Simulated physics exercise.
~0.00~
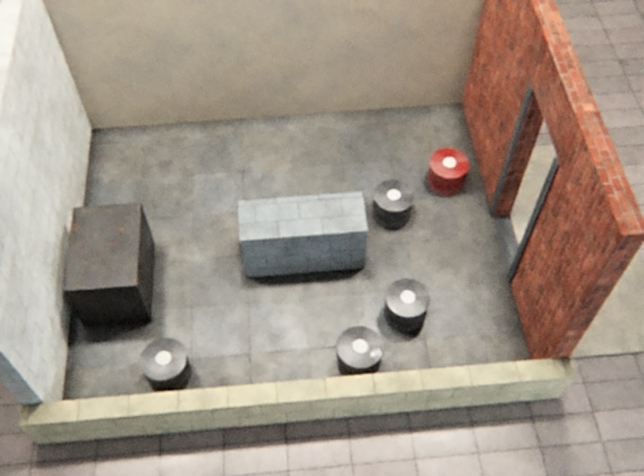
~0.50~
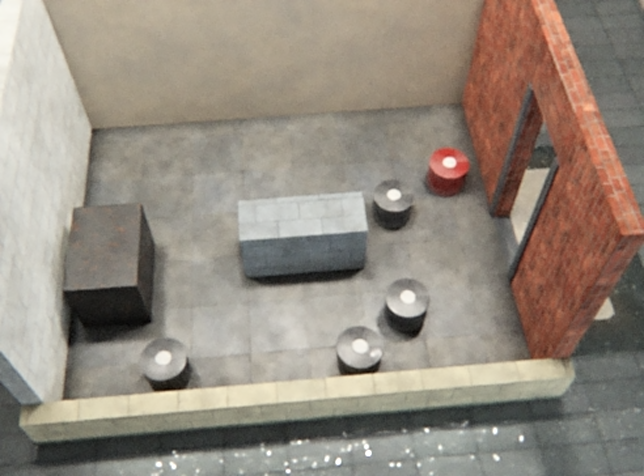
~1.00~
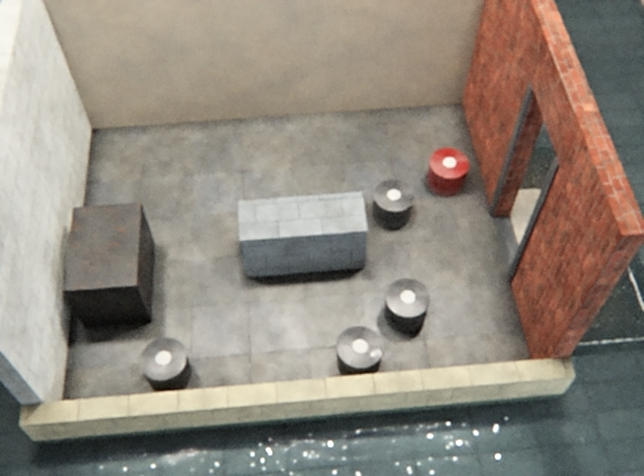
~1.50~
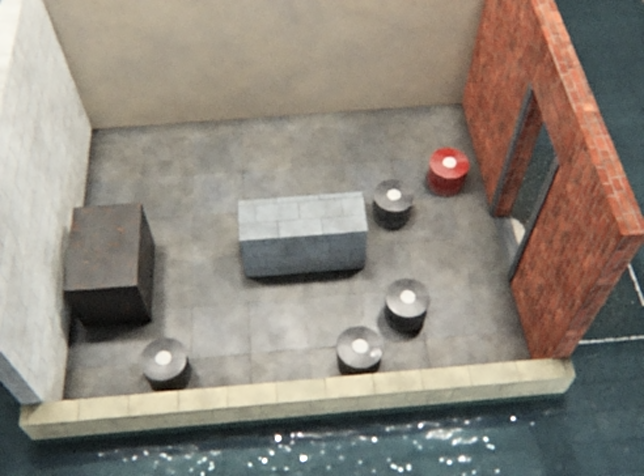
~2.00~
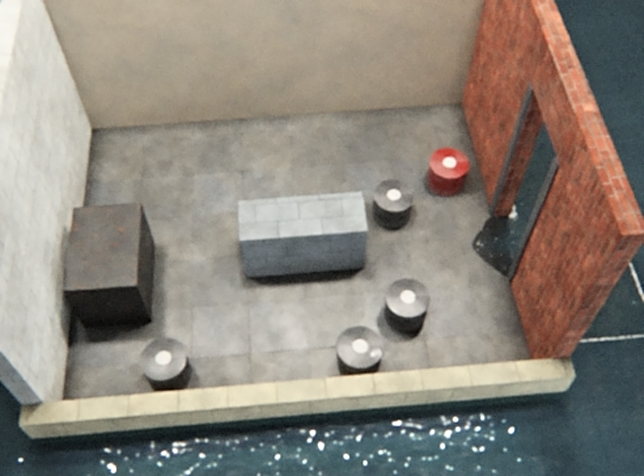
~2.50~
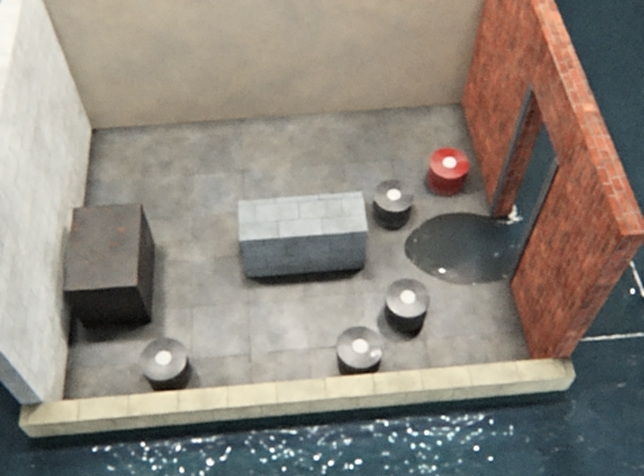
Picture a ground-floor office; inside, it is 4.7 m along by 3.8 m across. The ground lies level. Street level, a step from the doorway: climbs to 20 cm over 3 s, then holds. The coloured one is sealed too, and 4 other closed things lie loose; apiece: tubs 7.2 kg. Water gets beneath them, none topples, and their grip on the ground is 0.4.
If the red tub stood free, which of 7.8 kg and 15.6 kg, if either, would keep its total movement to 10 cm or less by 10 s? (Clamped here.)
My call: It is fine with the lighter amount.
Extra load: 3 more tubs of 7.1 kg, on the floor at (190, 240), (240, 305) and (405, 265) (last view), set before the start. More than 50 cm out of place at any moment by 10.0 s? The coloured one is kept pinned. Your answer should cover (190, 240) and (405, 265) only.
In order: Within the mark, above the mark.
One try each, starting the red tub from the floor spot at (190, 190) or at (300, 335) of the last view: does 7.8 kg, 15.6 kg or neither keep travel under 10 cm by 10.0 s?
The first time the lesser option suffices; the second time the greater option is needed.
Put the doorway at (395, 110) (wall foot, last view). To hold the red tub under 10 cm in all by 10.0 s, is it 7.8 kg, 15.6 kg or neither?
With that change, both options fail.
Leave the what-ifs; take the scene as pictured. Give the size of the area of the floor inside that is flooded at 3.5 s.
Some 3.0 m2 of it.
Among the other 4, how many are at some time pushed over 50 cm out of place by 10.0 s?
The number is 4.
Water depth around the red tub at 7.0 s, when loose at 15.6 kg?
Close to 2 cm deep.
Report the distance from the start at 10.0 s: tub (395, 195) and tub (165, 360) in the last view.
The first is 250 cm from its start, the second 80 cm.
After 3.5 s the red tub would be 0 cm from its start with 7.8 kg and 0 cm from its start with 15.6 kg; 1 cm of water round it then.
After 4.5 s the red tub would be 0 cm from its start with 7.8 kg and 0 cm from its start with 15.6 kg; 2 cm of water round it then.
After 7.0 s the red tub would be 0 cm from its start with 7.8 kg and 0 cm from its start with 15.6 kg; 2 cm of water round it then.
After 10.0 s the red tub would be 0 cm from its start with 7.8 kg and 0 cm from its start with 15.6 kg; 3 cm of water round it then.
